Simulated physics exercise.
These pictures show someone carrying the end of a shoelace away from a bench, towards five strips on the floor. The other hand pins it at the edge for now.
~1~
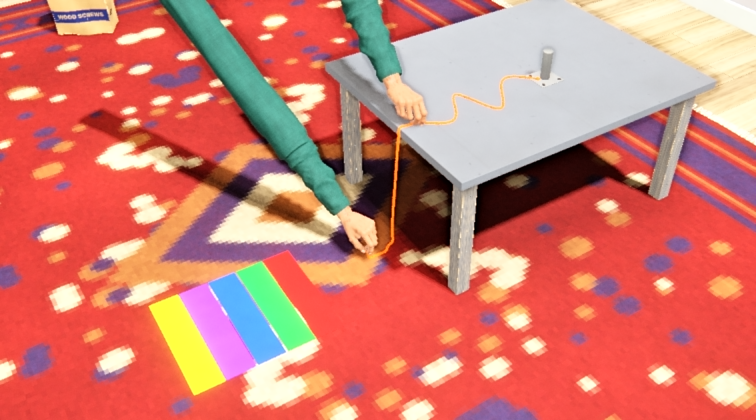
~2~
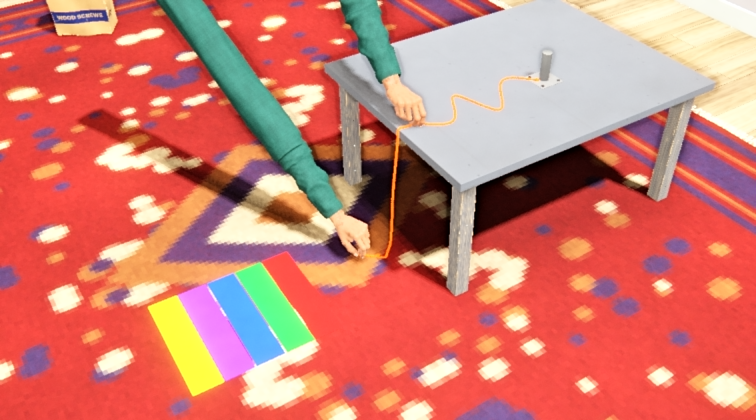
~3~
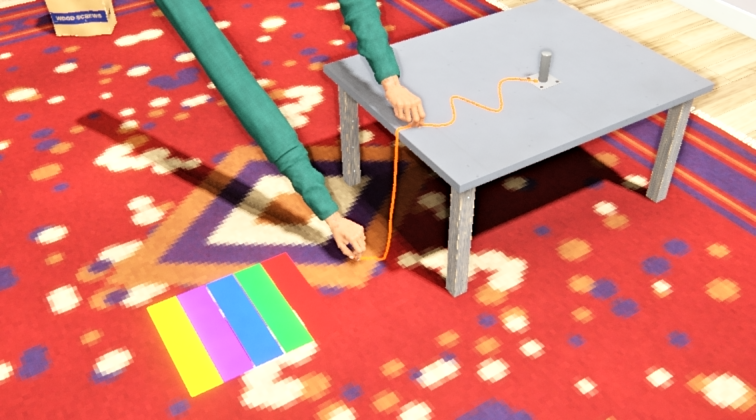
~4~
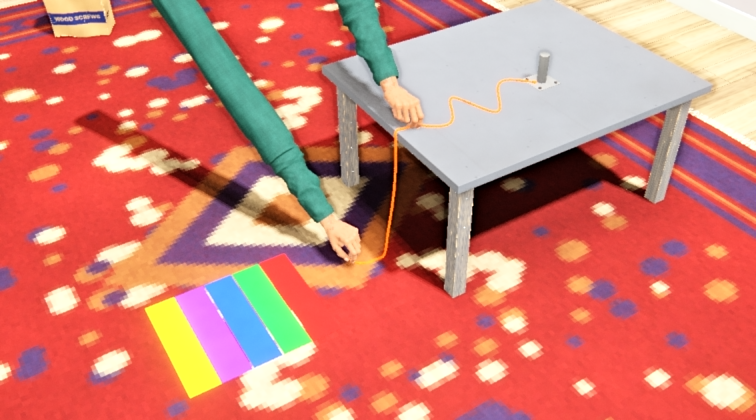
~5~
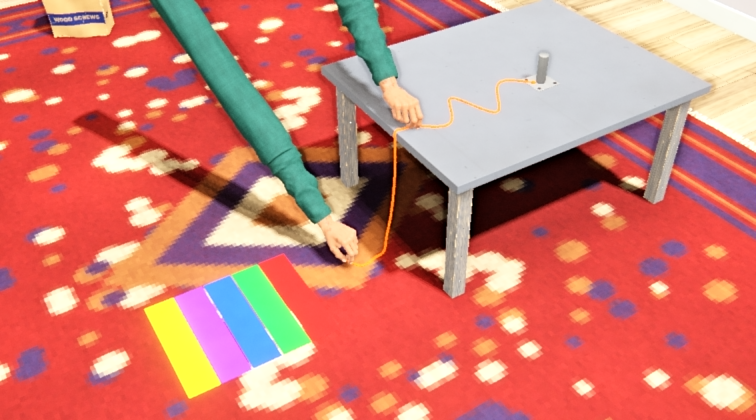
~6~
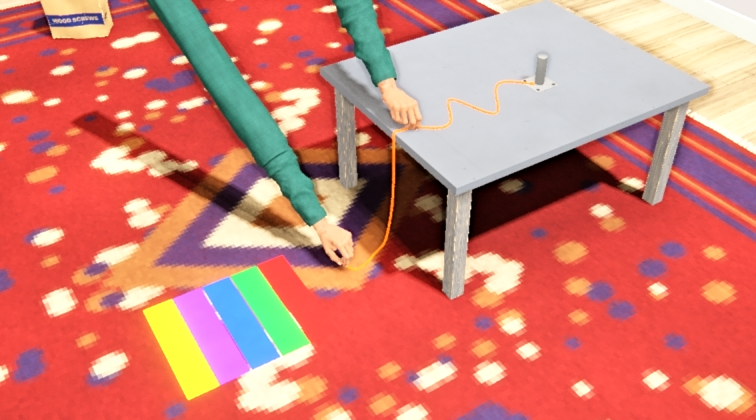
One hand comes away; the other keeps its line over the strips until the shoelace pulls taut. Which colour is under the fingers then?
The yellow one.
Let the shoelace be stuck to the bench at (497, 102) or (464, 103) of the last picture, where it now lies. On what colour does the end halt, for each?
One after the other, purple; blue.
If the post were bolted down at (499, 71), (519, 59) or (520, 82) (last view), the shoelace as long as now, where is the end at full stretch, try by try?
The places are (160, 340), (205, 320) and (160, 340).
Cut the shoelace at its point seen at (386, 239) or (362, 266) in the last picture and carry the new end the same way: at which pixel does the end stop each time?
Try by try, around (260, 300) and (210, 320).
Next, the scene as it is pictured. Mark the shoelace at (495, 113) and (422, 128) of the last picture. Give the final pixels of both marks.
The first at (458, 113), the second at (353, 172).
Soon after, end near (237, 308); over blue.
After that, end near (201, 323); over purple.
At the stop, end near (179, 332); over yellow. It halts on the yellow strip.
